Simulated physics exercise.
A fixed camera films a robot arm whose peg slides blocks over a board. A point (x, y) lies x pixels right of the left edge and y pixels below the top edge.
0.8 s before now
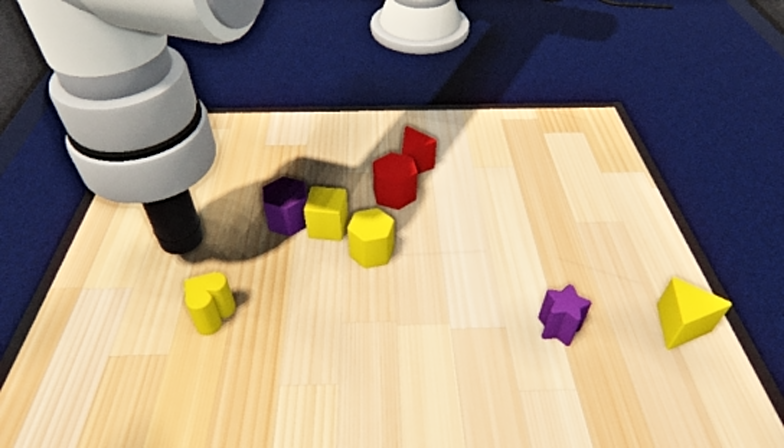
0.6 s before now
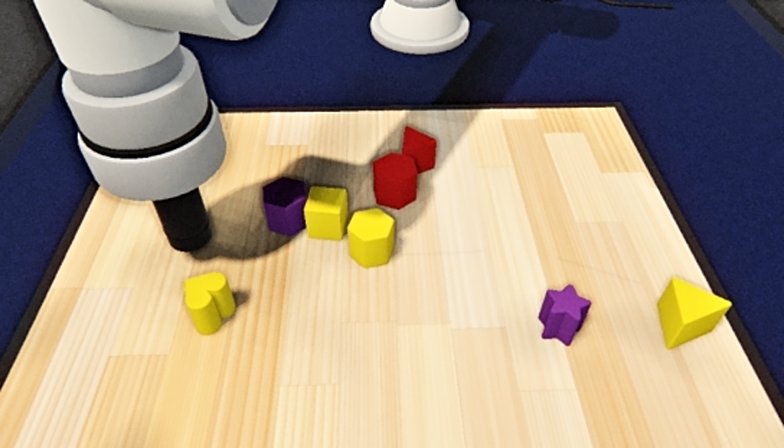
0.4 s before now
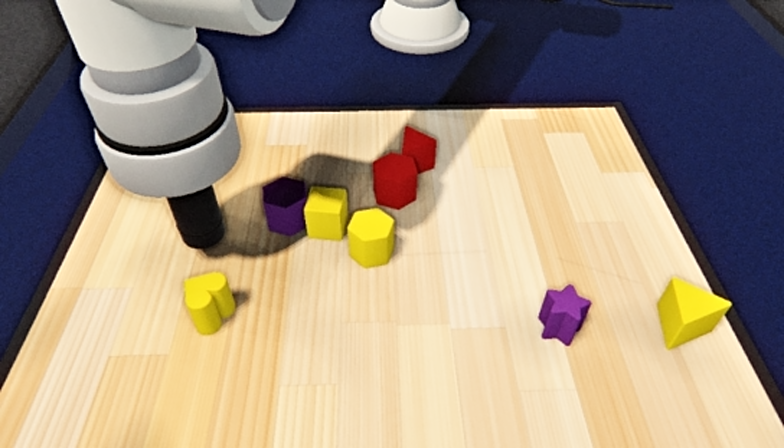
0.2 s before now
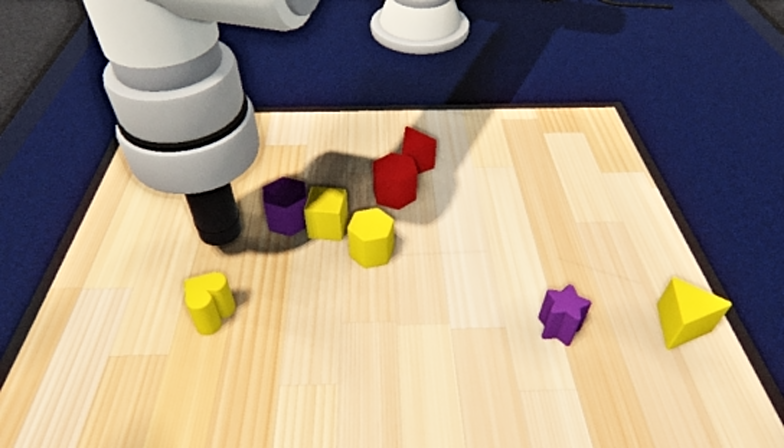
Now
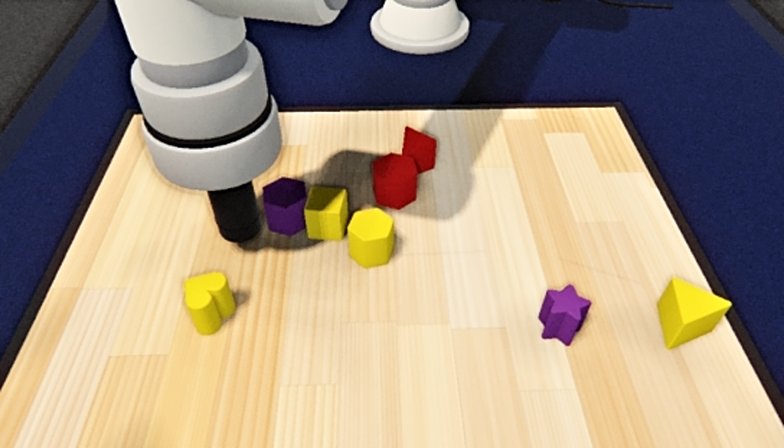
A pale wooden tabletop with a dark border, set against deep blue surroundings, is seen from above at an angle by a still camera. Purple, yellow and red blocks cluster near the upper middle, a yellow heart-shaped block sits left, and a purple star and yellow triangular block lie right. A white robotic arm slides its black peg slightly rightward towards the purple six-sided block, while every block stays still.
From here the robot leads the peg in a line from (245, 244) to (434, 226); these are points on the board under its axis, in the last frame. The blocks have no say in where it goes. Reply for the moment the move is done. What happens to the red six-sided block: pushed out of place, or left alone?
It is shoved along.
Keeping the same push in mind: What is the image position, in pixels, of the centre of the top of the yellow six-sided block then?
It comes to (402, 231).
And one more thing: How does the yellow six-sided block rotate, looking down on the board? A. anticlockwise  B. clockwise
B (clockwise)
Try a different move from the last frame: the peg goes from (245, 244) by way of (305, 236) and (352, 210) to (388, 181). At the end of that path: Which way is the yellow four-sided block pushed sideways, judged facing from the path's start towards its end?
Sideways shift: Right.
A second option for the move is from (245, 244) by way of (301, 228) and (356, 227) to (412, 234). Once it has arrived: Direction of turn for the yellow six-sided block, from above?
It is turned clockwise.
What follows on the original path. One third of the way, peg (308, 222); purple six-sided block (300, 181), turned 25° anticlockwise; yellow four-sided block (348, 194).
Two thirds of the way, peg (373, 216); purple six-sided block (300, 181), turned 25° anticlockwise; yellow four-sided block (404, 182), turned 20° anticlockwise; yellow six-sided block (395, 229), turned 50° clockwise; red six-sided block (408, 156), turned 35° anticlockwise.
At the end, peg (436, 210); purple six-sided block (300, 181), turned 25° anticlockwise; yellow four-sided block (447, 173), turned 90° anticlockwise; yellow six-sided block (402, 231), turned 65° clockwise; red six-sided block (409, 156), turned 35° anticlockwise.
